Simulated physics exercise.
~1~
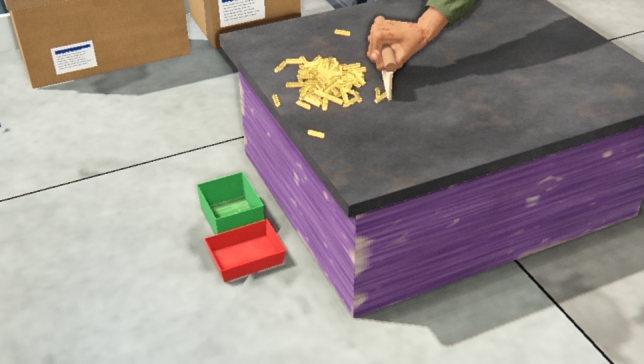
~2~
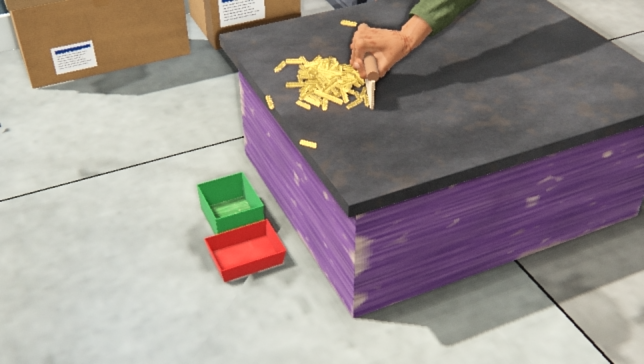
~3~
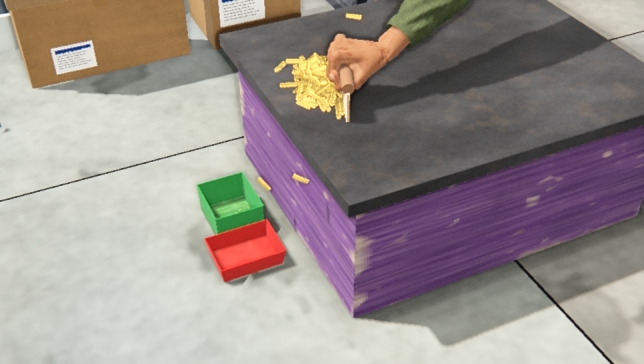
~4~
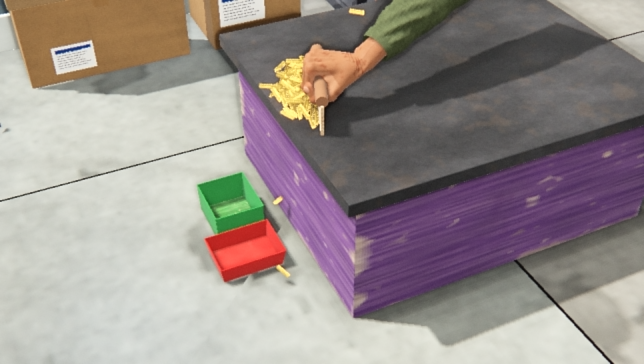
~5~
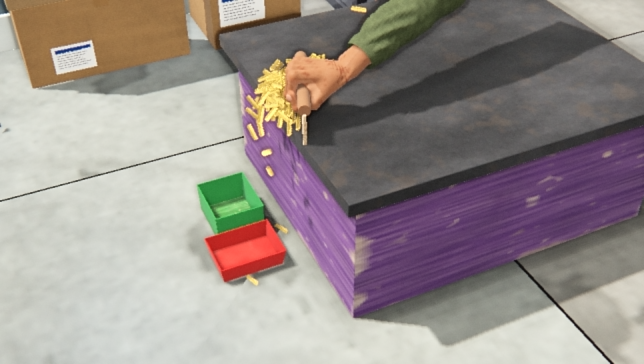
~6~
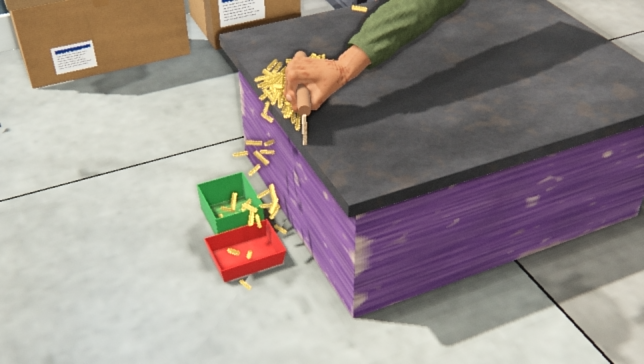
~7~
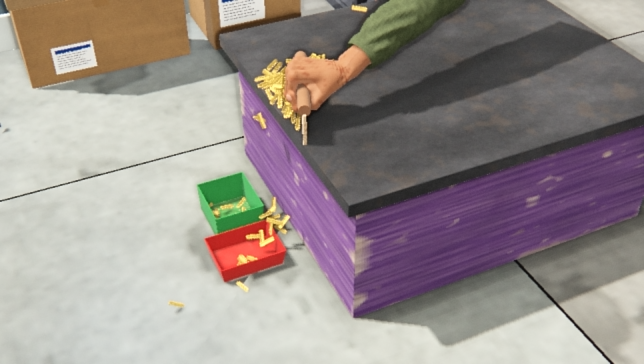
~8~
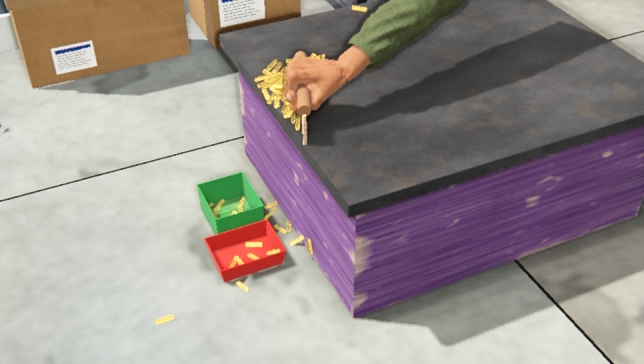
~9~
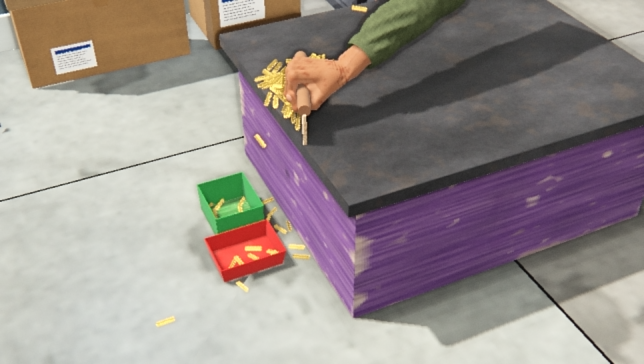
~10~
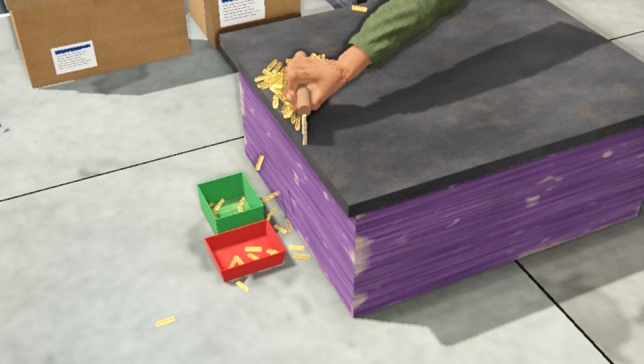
To begin with, a hand in a green sleeve holds a scraper beside a heap of yellow pasta pieces on a dark-topped purple block, with a green tin and a red tin on the floor below. The hand pushes the heap left and toward the near edge, and a couple of stray pieces drop off first. At the edge the hand stops, and a cluster of pieces tumbles down the side. Some land in each tin, while others scatter on the floor, one well away. A few more trickle down, but most remain heaped on top beside the still hand.
